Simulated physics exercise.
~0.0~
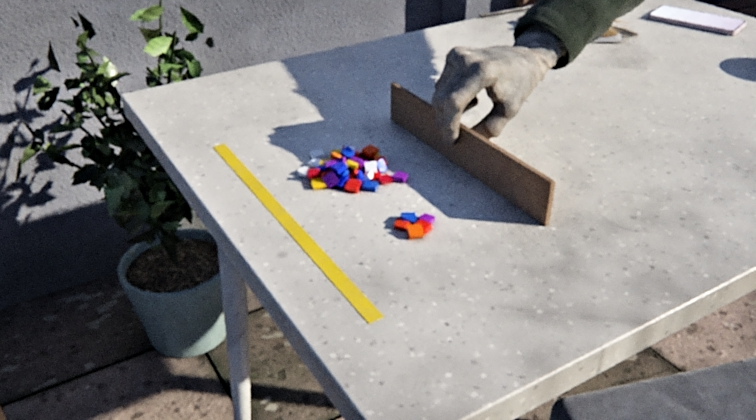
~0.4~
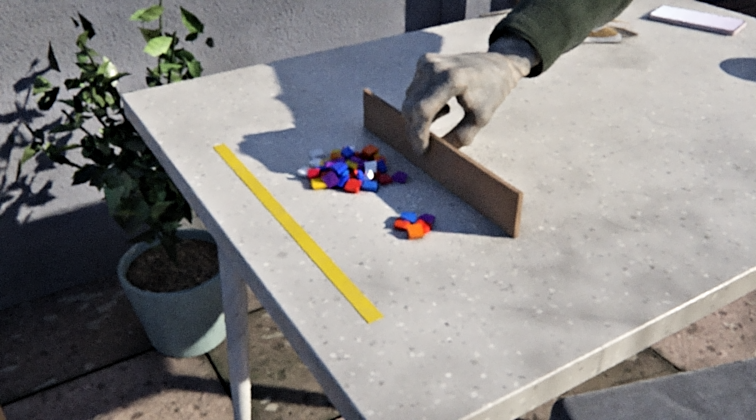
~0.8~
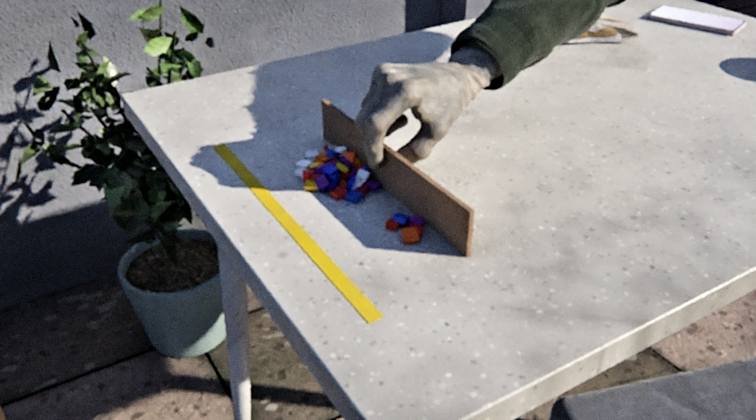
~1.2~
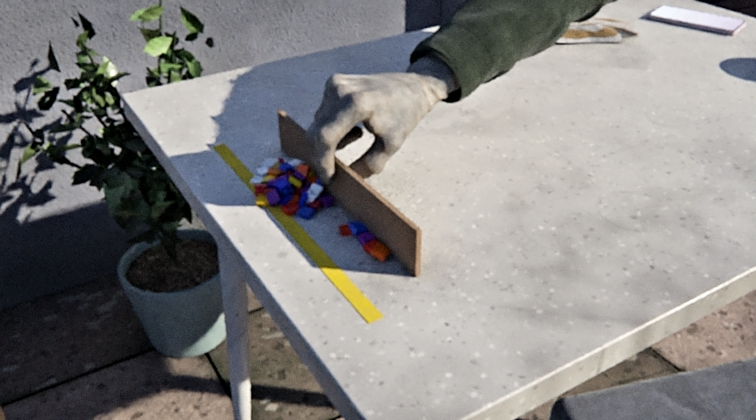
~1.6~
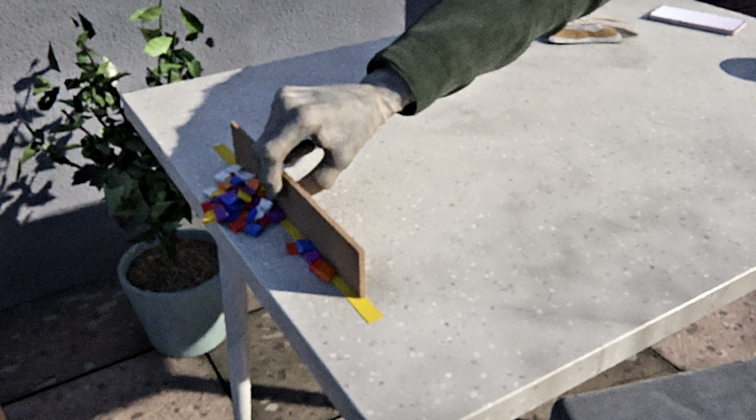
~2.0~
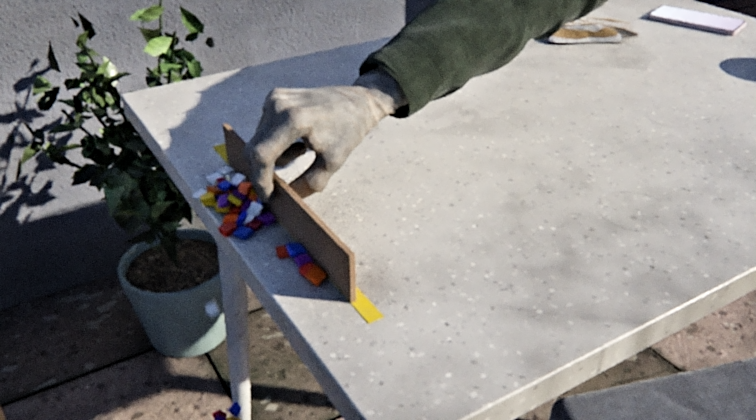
Brown card held by a gloved hand pushing two piles of colourful pieces left to yellow tape, some falling off the table.
